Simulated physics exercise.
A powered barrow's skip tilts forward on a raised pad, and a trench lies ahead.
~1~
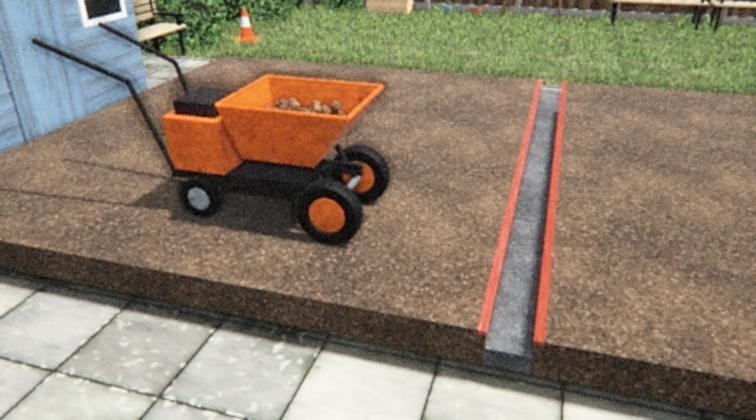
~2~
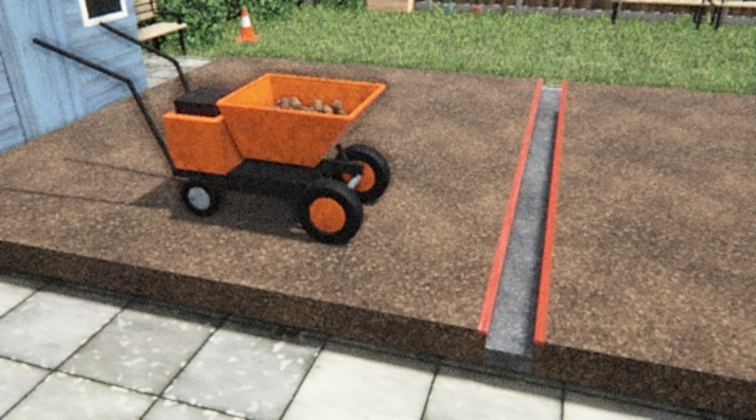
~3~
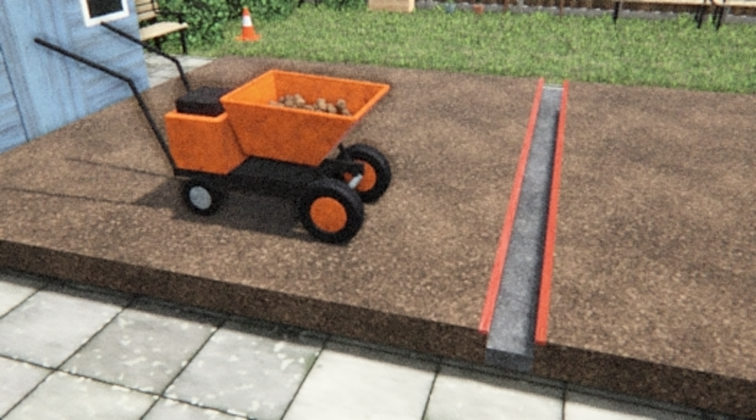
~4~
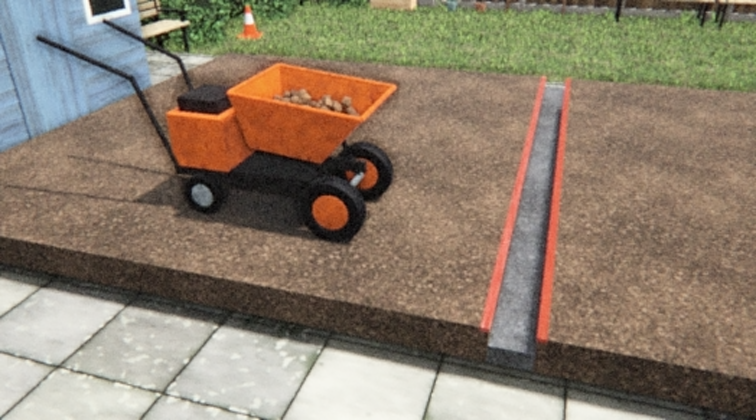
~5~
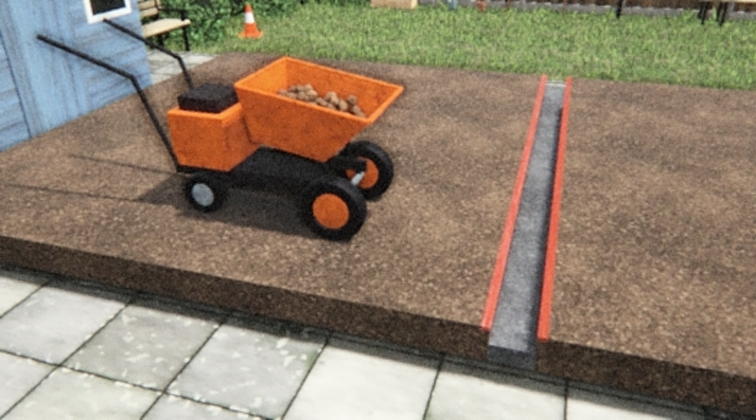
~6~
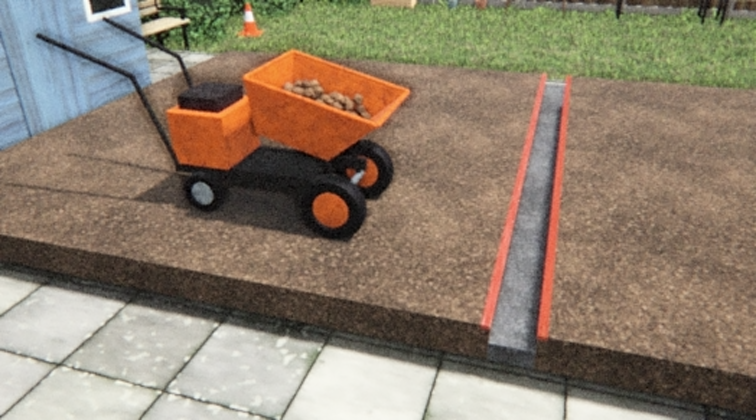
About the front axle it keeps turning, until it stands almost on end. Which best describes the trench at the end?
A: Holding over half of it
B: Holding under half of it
(B) Holding under half of it.
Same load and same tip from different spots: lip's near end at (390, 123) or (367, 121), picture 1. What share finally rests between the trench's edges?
First spot: Roughly 60 percent; second spot: Roughly 30 percent.
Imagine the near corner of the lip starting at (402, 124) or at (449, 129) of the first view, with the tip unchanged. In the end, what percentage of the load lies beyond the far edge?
10 % for the first, 60 % for the second.
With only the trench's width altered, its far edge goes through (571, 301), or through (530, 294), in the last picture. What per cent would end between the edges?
20 % and 10 %, give or take.
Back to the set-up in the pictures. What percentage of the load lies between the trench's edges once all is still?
About 15 per cent.
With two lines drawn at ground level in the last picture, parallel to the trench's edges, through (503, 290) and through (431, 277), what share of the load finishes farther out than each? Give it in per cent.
Estimate: 20 % and 80 %, respectively.
Shortly afterwards, skip tipped well over; the whole lot in the skip.
Next, skip tipped steeply; all but a few in the skip; only a few short of the trench; only a few falling.
Some moments later, skip tipped right over; near a third in the skip; near half short of the trench; a little in or heaped over the trench; only a few falling.
In the end, skip tipped right over; the bulk short of the trench; a little in or heaped over the trench; none at all beyond it.
